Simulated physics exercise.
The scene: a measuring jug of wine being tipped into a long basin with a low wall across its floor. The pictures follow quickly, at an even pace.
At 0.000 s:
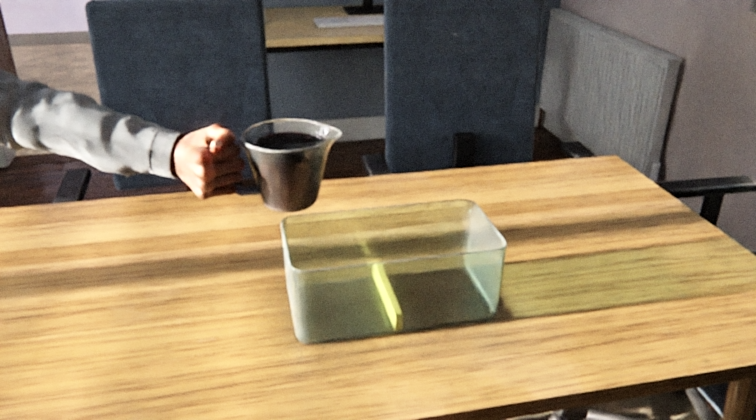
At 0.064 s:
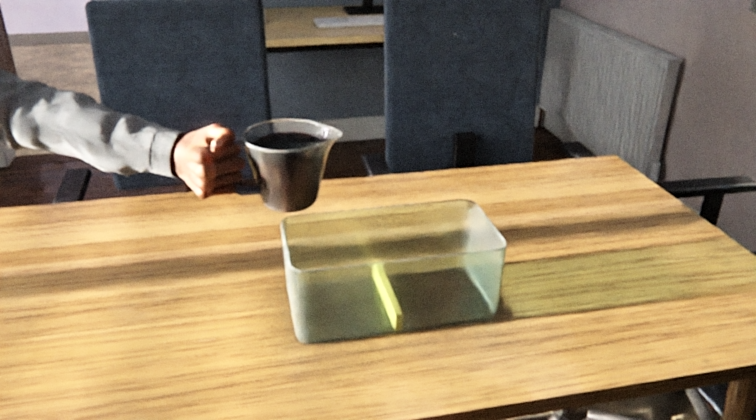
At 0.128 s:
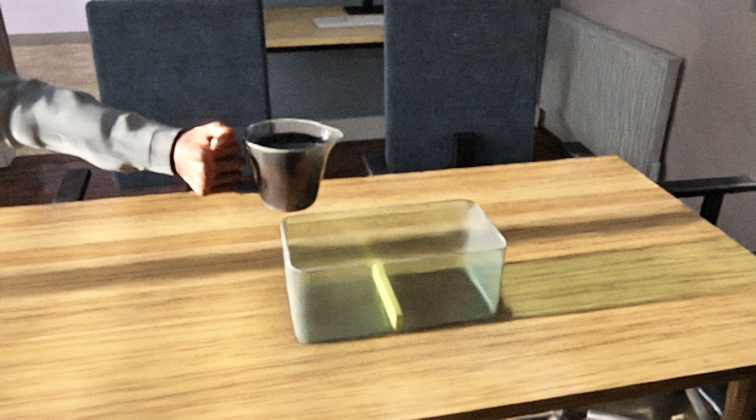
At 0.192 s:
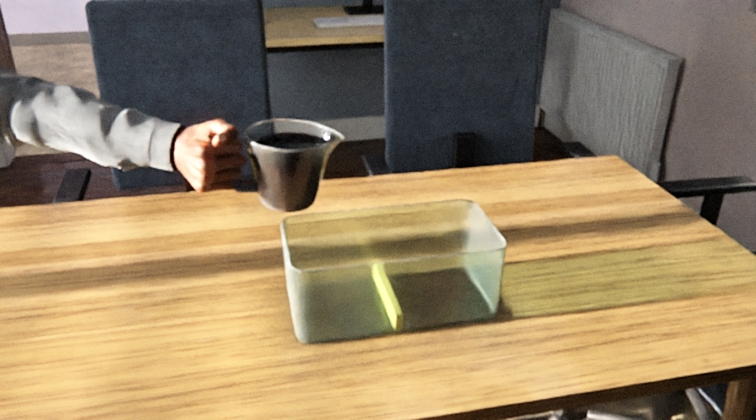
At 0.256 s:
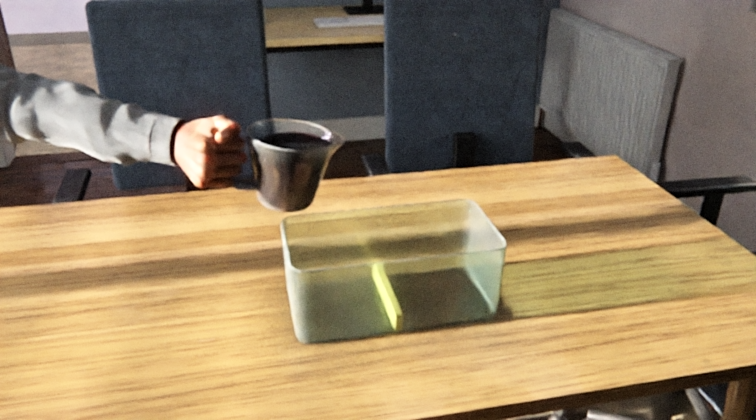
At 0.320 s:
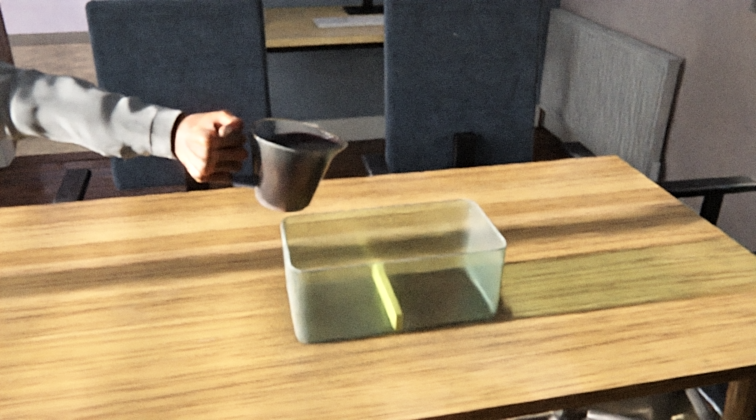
A hand at the end of a grey-sleeved arm reaches in from the left, holding a jug of dark liquid above a wooden table, seen from slightly above by a still camera. Below the jug sits a clear, greenish rectangular basin with a low yellow wall across its floor, with dark blue chairs behind. The hand holds nearly steady, then tilts the jug slightly to the right.
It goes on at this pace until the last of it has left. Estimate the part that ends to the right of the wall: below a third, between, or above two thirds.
The share right of the wall is from a third to two thirds.
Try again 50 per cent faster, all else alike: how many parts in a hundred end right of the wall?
About 35 per cent.
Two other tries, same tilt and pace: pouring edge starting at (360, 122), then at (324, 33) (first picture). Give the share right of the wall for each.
In turn 75 and 55 in a hundred.
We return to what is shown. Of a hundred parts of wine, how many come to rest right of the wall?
Close to 45 per cent.
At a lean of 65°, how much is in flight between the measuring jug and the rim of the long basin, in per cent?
Near 20 %.
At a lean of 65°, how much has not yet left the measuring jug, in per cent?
It comes to 60 per cent or so.
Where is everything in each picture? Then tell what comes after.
Tilt 0°; pouring edge (342, 132); surface from (247, 147) to (327, 141); the long basin's rim runs from (286, 244) to (490, 223); the wall's top is at (387, 286), in the first picture.
Tilt 1°; pouring edge (342, 132); surface from (248, 147) to (327, 141), in the second picture.
Tilt 2°; pouring edge (343, 134); surface from (248, 146) to (328, 142), in the third picture.
Tilt 5°; pouring edge (344, 136); surface from (250, 147) to (329, 142), in the fourth picture.
Tilt 8°; pouring edge (346, 139); surface from (251, 146) to (333, 142), in the fifth picture.
Tilt 13°; pouring edge (348, 143); surface from (253, 148) to (337, 142), in the sixth picture.
A moment on, the measuring jug is tipped part way and 61 per cent is still to pour, 5 is left of the wall and 15 right of it.
Next, the measuring jug is tipped right over and 7 per cent is still to pour, 45 is left of the wall and 42 right of it.
Then the measuring jug is tipped right over and 0 per cent is still to pour, 55 is left of the wall and 45 right of it.
Later the measuring jug is tipped right over and 0 per cent is still to pour, 55 is left of the wall and 45 right of it.
At rest 55 per cent lies left of the wall, 45 right of it and 1 outside.
